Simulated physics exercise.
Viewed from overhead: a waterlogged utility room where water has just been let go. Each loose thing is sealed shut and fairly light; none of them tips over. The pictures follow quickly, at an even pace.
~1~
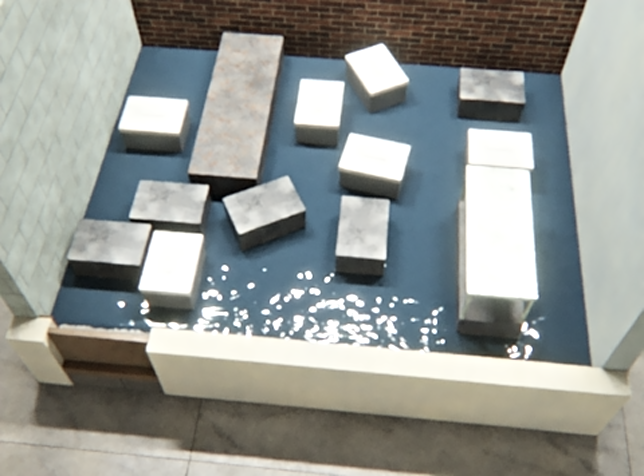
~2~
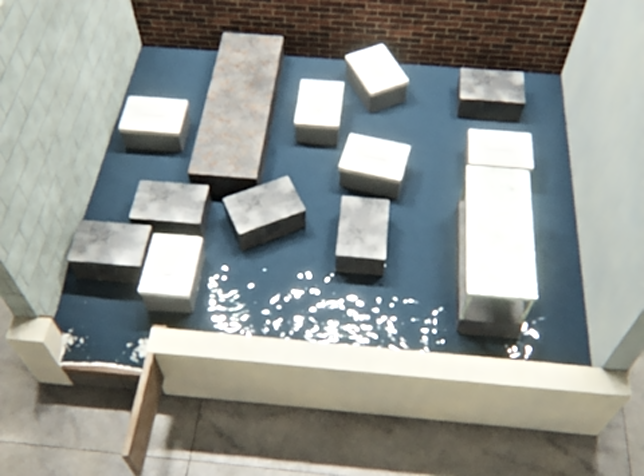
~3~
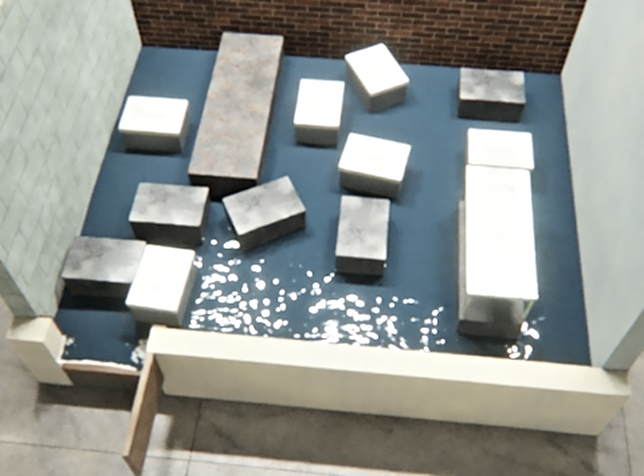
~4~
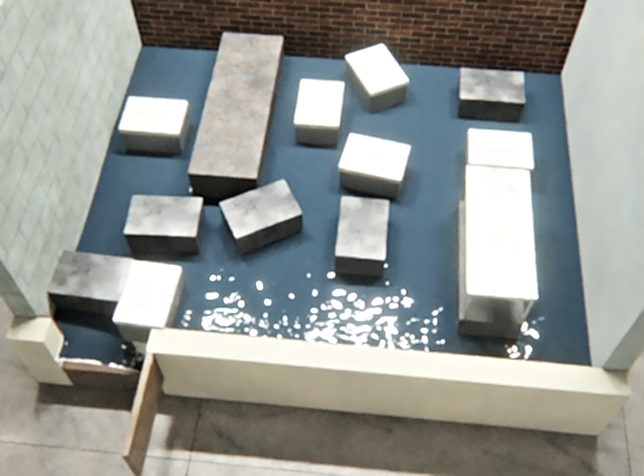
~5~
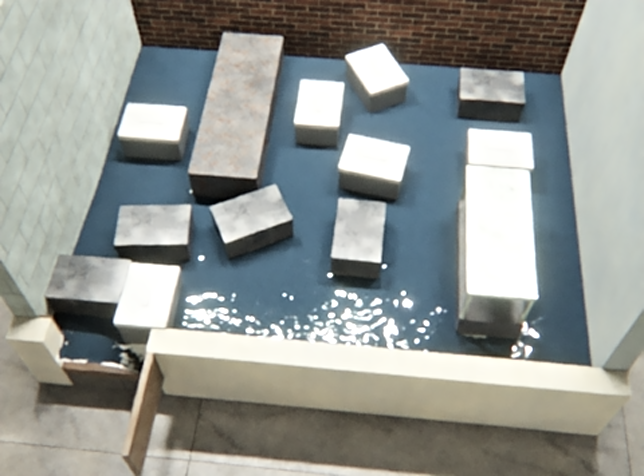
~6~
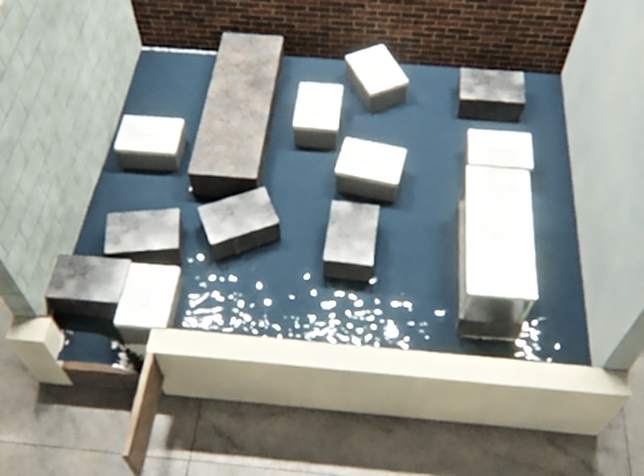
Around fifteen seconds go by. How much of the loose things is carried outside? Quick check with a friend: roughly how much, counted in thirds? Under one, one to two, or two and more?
Under one third.
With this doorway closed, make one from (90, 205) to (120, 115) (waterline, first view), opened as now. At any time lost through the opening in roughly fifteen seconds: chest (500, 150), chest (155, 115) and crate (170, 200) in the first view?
Sequentially: Remains, escapes, escapes.
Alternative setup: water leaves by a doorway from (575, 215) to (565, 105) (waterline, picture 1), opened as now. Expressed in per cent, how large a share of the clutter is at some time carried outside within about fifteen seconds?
I'd call it 50 per cent.
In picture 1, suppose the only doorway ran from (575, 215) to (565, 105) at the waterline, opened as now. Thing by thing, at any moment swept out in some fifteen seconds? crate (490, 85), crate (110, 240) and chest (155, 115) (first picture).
Lost, retained and retained.
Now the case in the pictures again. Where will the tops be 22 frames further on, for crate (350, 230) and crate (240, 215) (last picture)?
About (199, 299) and (182, 234).
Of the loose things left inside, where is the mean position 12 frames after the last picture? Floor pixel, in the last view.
Around (266, 224).
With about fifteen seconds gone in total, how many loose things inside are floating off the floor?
The count is 10.
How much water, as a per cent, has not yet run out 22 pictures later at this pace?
Around 68 in a hundred.
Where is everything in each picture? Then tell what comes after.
In the first frame, a crate at (110, 242) floats; a crate at (169, 201), afloat; 0 of 11 have shifted.
In the second frame, a crate at (110, 243) floats; a crate at (169, 201), afloat; 0 of 11 have shifted.
In the third frame, a crate at (104, 259) floats, close to its start; a crate at (169, 204) floats; 2 of 11 have shifted.
In the fourth frame, a crate at (91, 275) floats, a stride from its start; a crate at (164, 215), afloat, close to its start; 3 of 11 have shifted.
In the fifth frame, a crate at (88, 278), afloat, a stride from its start; a crate at (153, 225), afloat, close to its start; 5 of 11 have shifted.
In the sixth frame, a crate at (88, 278), afloat, a stride from its start; a crate at (142, 230) floats, a stride from its start; 6 of 11 have shifted.
A moment on, 0 of 11 are out; 11 afloat.
Next, 0 of 11 are out; 11 afloat.
Later, 0 of 11 are out; 10 afloat.
In the end, 0 of 11 are out; 10 afloat.
